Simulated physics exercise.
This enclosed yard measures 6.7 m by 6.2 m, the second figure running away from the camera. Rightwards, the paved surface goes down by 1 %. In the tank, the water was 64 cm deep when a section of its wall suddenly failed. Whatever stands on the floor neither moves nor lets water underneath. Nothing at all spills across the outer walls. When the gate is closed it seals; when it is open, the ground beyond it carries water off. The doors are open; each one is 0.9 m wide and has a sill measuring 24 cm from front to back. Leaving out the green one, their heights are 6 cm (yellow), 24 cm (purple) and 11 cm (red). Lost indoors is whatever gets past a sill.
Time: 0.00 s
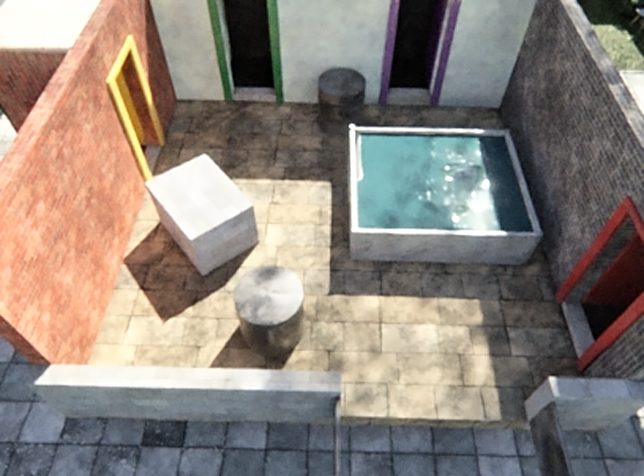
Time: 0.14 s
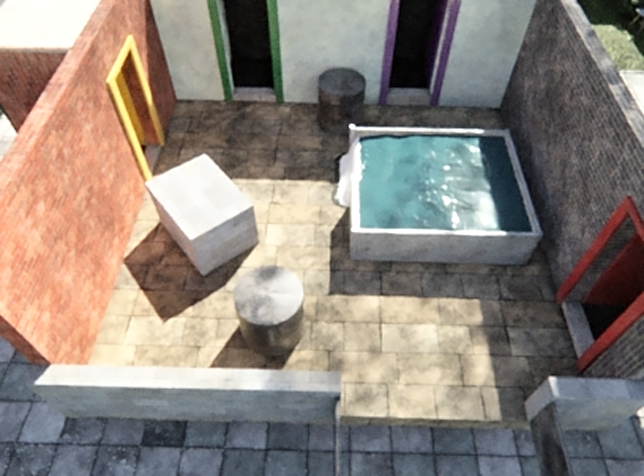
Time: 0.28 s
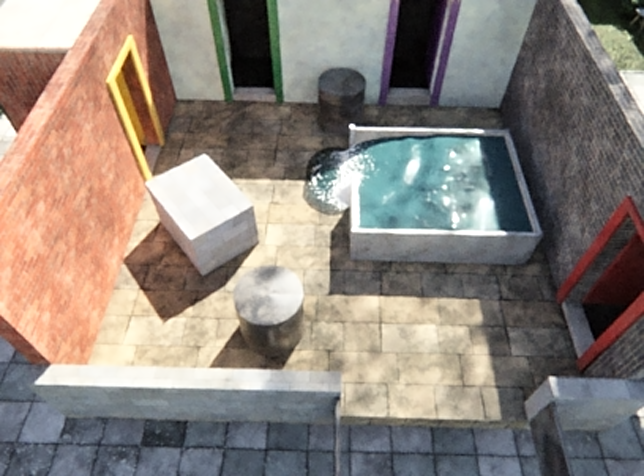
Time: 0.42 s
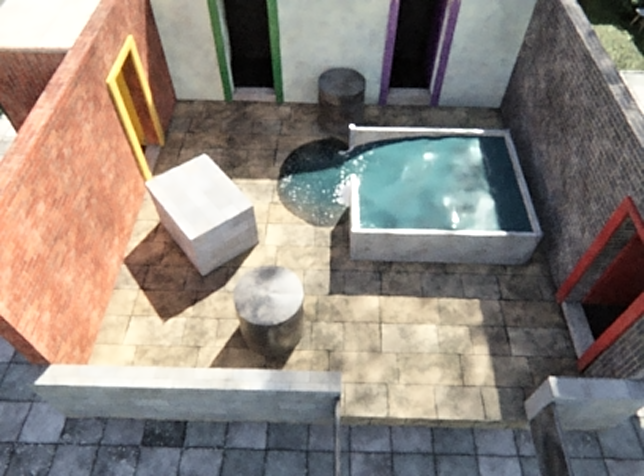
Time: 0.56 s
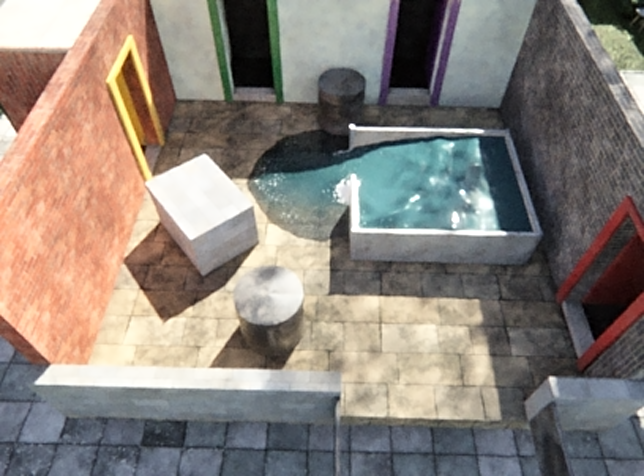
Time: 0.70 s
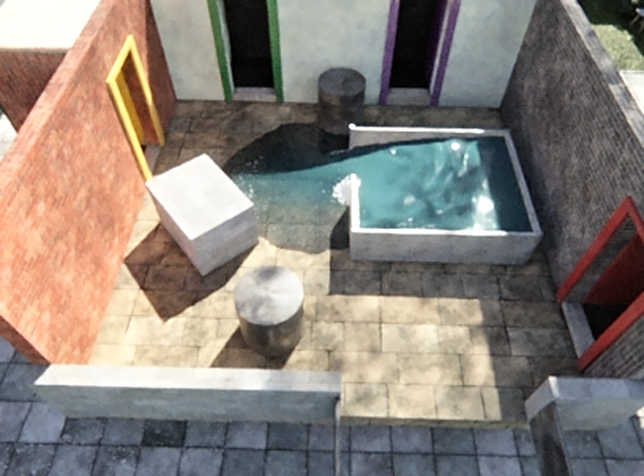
In the video, a rectangular tank of water stands in a walled yard with coloured door surrounds; water pours from its left side and spreads leftward across the paving, reaching the area beside a pale block.
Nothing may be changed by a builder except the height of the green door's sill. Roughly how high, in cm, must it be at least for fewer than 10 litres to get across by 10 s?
Roughly 19 cm is just enough.
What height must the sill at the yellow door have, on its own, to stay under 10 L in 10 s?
Yellow: 28 cm.
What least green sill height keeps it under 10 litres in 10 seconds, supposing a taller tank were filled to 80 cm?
A step of about 25 cm does it.
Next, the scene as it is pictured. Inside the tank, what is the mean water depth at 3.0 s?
Around 37 cm on average.
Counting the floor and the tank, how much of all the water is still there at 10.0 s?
Roughly 80 per cent of the water.
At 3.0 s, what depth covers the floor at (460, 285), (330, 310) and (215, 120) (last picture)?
About 0, 3 and 22 cm respectively.
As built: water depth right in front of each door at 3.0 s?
Depths in cm: Green 17, yellow 22, purple 0, red 0.
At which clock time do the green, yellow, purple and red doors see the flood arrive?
Green = 1.3 s, yellow = 1.1 s, purple = 4.0 s, red = 6.5 s.
After 1.4 s water covers 30 % of the floor, deepest (34 cm) near (342, 173); 1 cm at the green door, 0 litres in over its 16 cm sill.
After 3.0 s water covers 40 % of the floor, deepest (35 cm) near (171, 148); 17 cm at the green door, 6 litres in over its 16 cm sill.
After 10.0 s water covers 95 % of the floor, deepest (18 cm) near (316, 110); 11 cm at the green door, 33 litres in over its 16 cm sill.
At the green door as built, the water arrived by 1.4 s and peaked near 23 cm at 3.8 s.
Run again over the same 10 s with other heights there, 22 litres in over 17 cm, 2 litres over 23 cm. The limit of 10 litres is kept from about 19 cm up.
